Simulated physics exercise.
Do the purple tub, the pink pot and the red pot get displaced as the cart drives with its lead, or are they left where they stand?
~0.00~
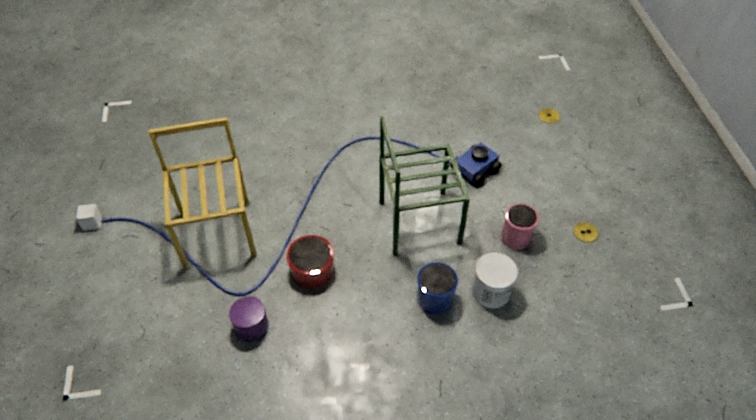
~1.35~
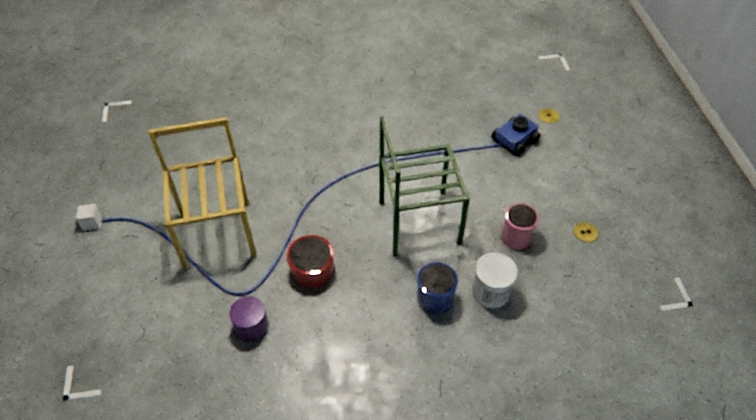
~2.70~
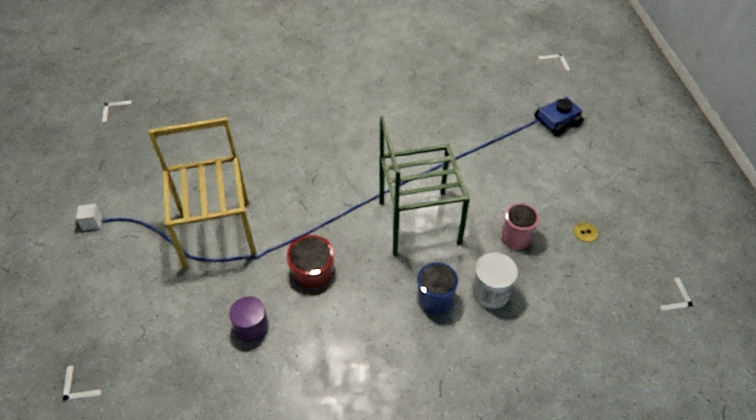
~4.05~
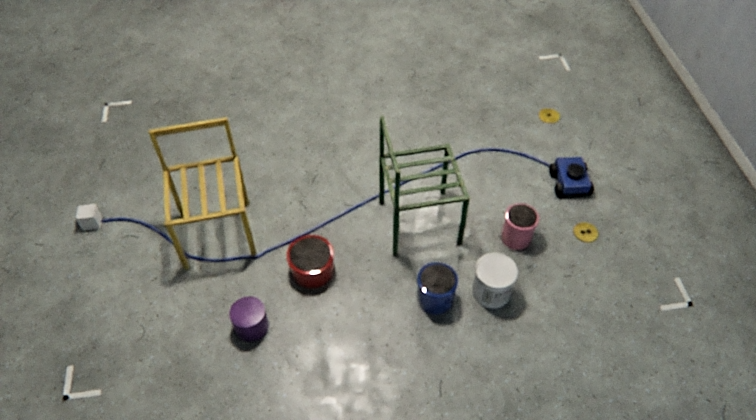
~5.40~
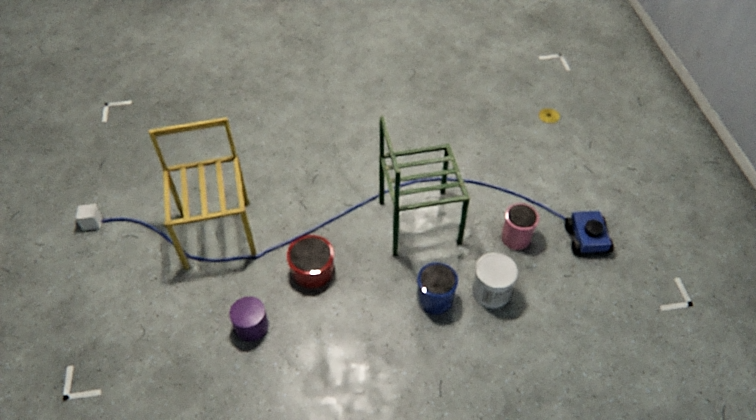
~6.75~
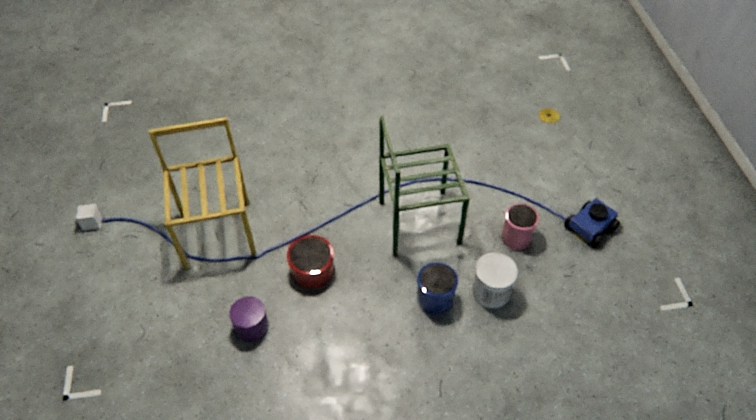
They are left where they stand, with the purple tub, the pink pot and the red pot showing no visible shift by the time the cart stops.
The footage shows a small blue cart trailing a blue lead past chairs and pots on a grey floor, driving up and right to one yellow mark, then down to another, where it stops while the pots, tub and chairs stay in place.
